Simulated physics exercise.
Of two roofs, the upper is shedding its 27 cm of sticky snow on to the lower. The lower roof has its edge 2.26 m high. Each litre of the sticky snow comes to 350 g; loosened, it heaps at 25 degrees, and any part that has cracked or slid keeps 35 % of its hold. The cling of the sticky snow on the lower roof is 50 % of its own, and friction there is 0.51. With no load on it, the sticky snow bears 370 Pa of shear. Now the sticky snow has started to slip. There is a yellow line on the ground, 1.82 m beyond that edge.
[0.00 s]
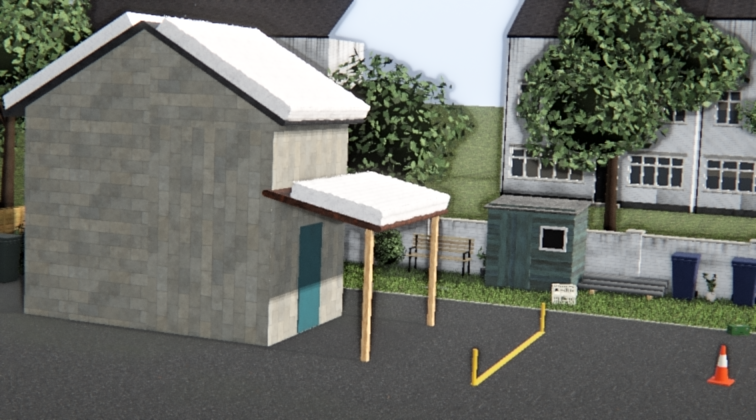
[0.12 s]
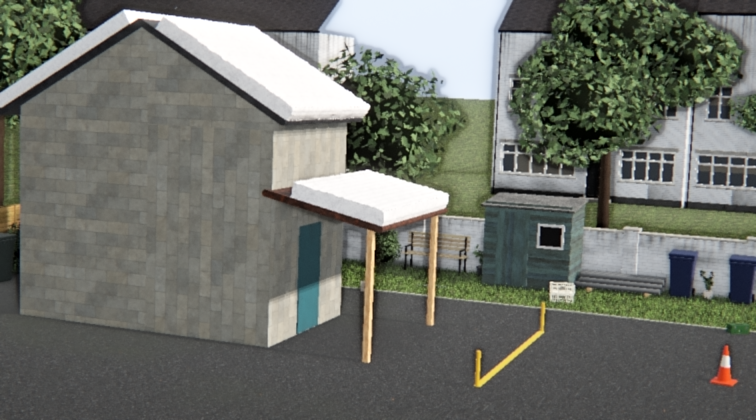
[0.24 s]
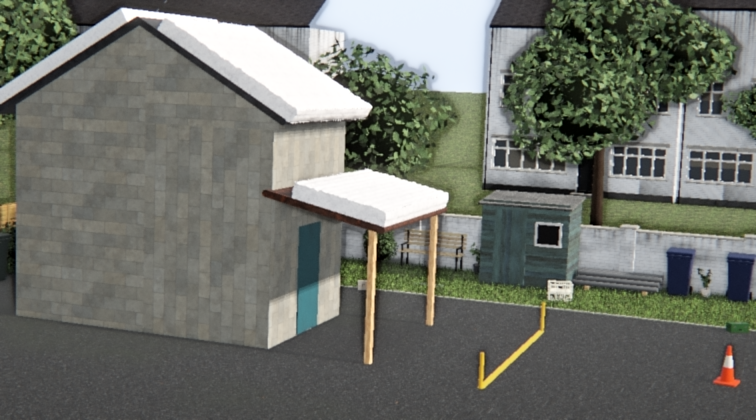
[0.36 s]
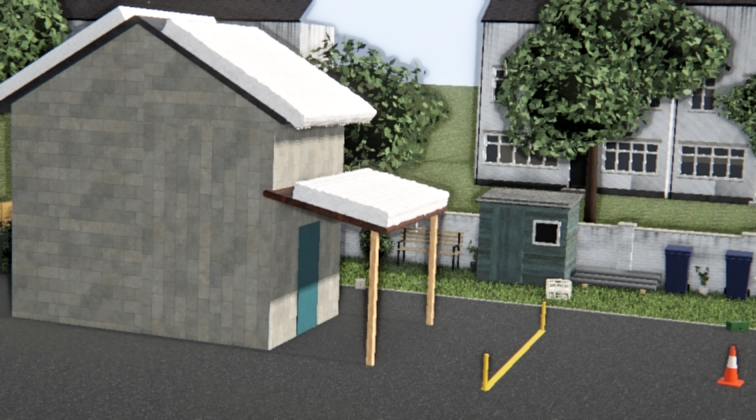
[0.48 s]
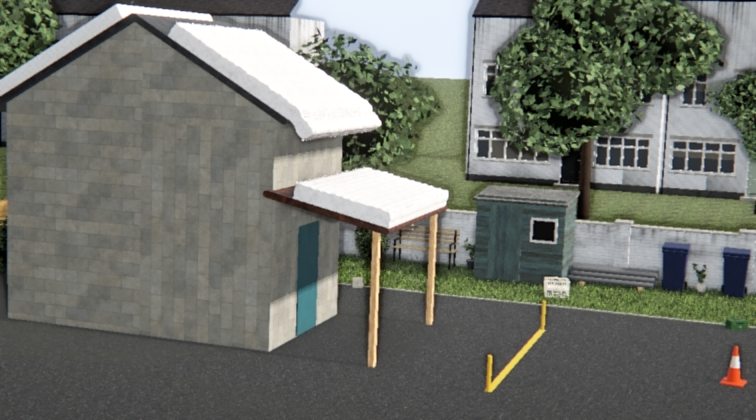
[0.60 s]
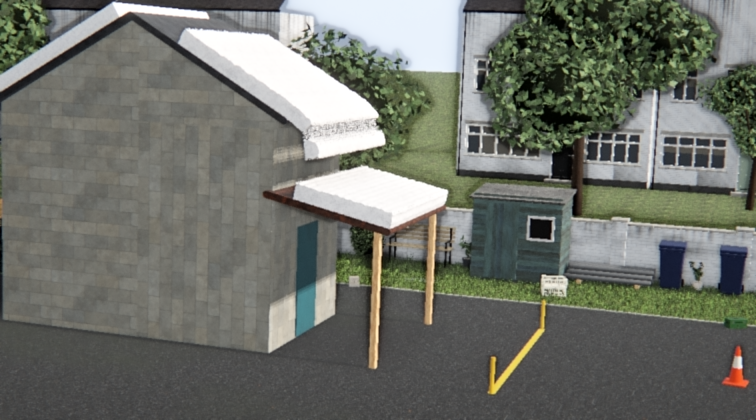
In a paved yard, snow slides down a building's upper roof, cracking as it overhangs the edge.
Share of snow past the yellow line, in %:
41 %.
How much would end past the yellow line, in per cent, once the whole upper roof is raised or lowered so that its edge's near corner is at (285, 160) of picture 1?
I'd put it at close to 16 percent.
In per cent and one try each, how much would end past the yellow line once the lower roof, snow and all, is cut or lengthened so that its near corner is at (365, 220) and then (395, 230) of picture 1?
40 %, 40 %.
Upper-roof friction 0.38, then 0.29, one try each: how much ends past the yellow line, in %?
I'd expect around 18 percent, then around 30 percent.
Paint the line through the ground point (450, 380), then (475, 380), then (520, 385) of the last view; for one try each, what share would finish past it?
First try around 55 per cent, second around 50 per cent, third around 35 per cent.
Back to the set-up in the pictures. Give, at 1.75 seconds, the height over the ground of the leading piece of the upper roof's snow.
I'd say around 0.0 metres.
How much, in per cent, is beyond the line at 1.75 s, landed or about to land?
I'd put it at close to 0 in a hundred.
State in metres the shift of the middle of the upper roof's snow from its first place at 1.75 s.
Straight-line shift: Around 4.6 m.
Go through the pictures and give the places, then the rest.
Front end of the sticky snow at (287, 108), in the first picture.
Front end of the sticky snow at (288, 108), its middle shifted 2.7 cm, in the second picture.
Front end of the sticky snow at (293, 110), its middle shifted 11 cm, 4 % of it past the upper edge, in one piece, in the third picture.
Front end of the sticky snow at (300, 122), its middle shifted 24 cm, 8 % of it past the upper edge, in one piece, in the fourth picture.
Front end of the sticky snow at (309, 126), its middle shifted 42 cm, 15 % of it past the upper edge, cracking, in the fifth picture.
Front end of the sticky snow at (318, 145), its middle shifted 67 cm, 23 % of it past the upper edge, cracking, in the sixth picture.
By 1.13 s, none is below the lower edge and 0 % is past the line.
By 1.75 s, 36 % is below the lower edge and 0 % is past the line.
By 2.38 s, 62 % is below the lower edge and 40 % is past the line.
By 3.00 s, 63 % is below the lower edge and 41 % is past the line.
By 4.60 s, at the end, 63 % is below the lower edge and 41 % is past the line.
